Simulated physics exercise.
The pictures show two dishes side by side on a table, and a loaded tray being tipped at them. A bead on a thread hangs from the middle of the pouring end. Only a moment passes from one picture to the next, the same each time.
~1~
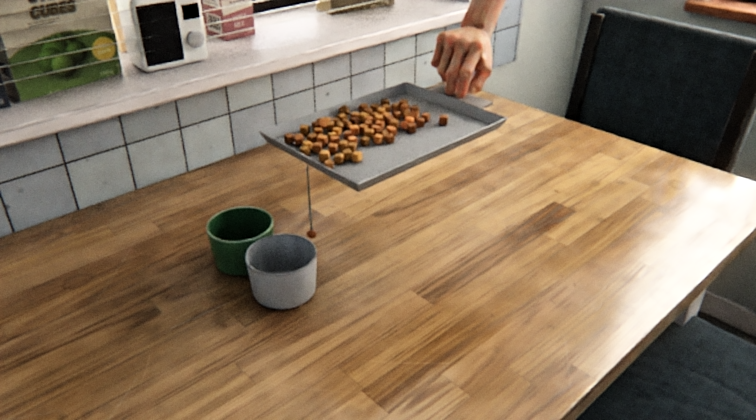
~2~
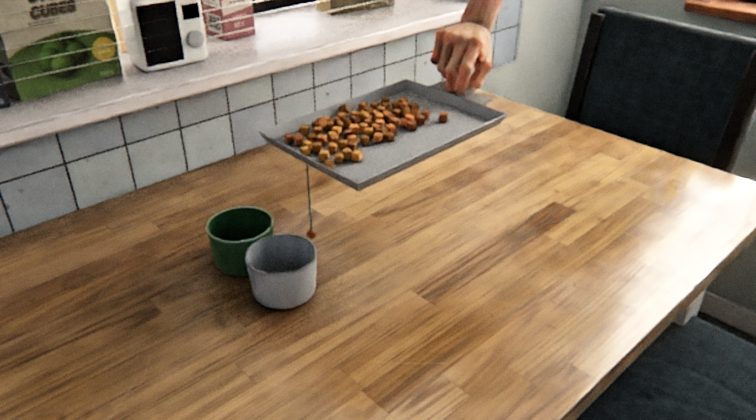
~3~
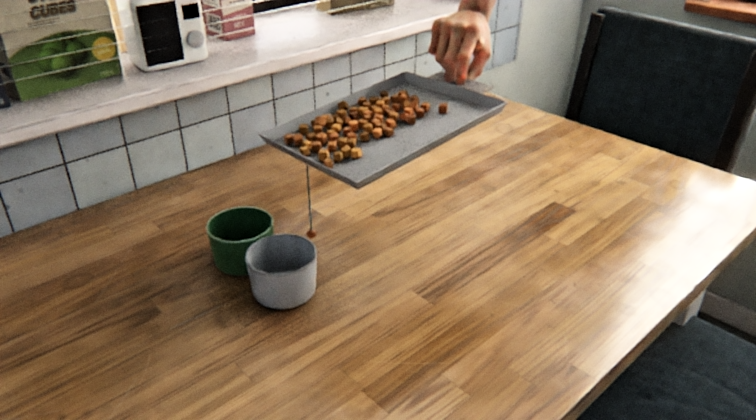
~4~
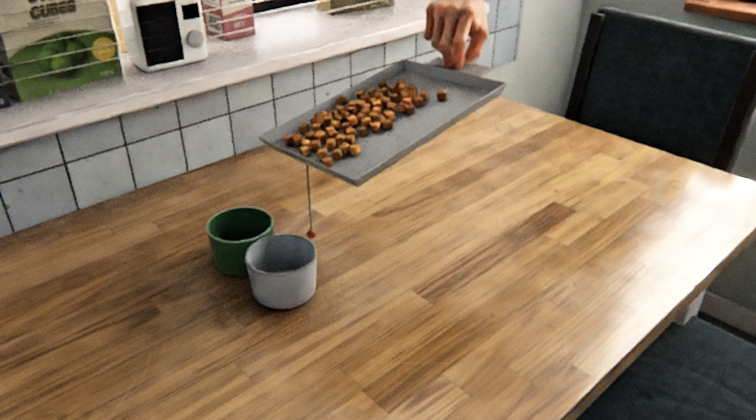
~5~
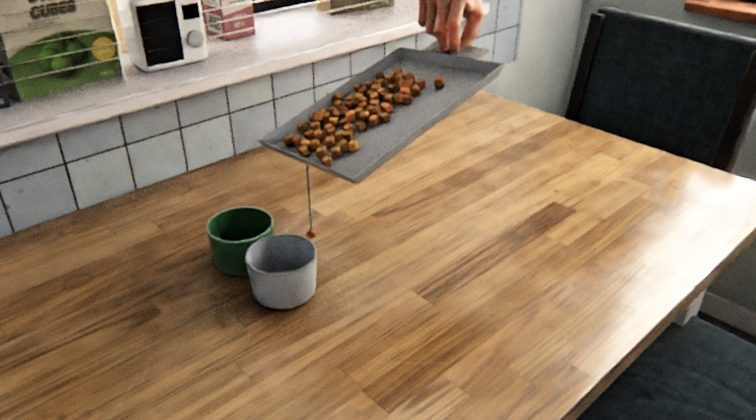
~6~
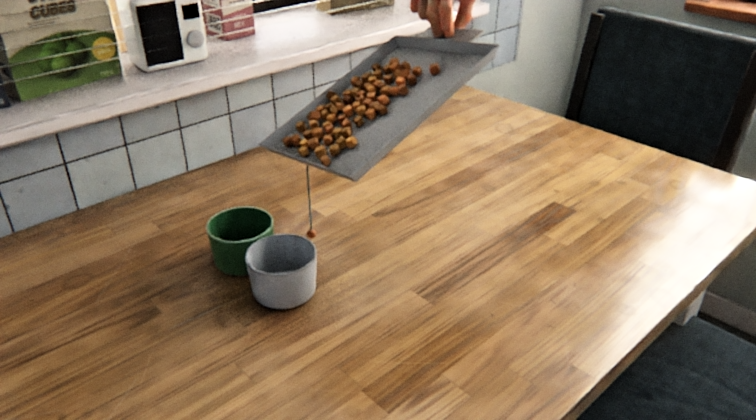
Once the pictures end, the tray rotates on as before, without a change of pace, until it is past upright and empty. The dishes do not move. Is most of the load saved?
In the dishes lies over half of it.
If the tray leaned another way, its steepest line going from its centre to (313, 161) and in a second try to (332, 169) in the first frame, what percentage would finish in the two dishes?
About 70 and 30 per cent.
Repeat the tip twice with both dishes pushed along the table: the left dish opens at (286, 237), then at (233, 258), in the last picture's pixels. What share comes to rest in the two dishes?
About 50 and 0 per cent.
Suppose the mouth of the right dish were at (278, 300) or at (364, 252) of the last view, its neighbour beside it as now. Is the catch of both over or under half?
The first try: Less than half. The second: Under half.
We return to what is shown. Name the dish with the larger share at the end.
Fuller: The left-hand dish.
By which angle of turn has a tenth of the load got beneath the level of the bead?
Roughly 80°.
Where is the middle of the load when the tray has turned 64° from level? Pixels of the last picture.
Roughly at (295, 127).
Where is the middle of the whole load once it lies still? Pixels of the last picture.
At about (249, 256).
Soon, tray tipped steeply; nearly all on the tray; a stray few in the air.
A while on, tray tipped past a quarter turn; about a quarter in the right dish; about half in the left dish; a small part outside both; a small part in the air.
Towards the end, tray tipped past a quarter turn; about a quarter in the right dish; about half in the left dish; a small part outside both; a stray few in the air.
Finally, tray tipped past a quarter turn; about a quarter in the right dish; about half in the left dish; a small part outside both; a stray few in the air.
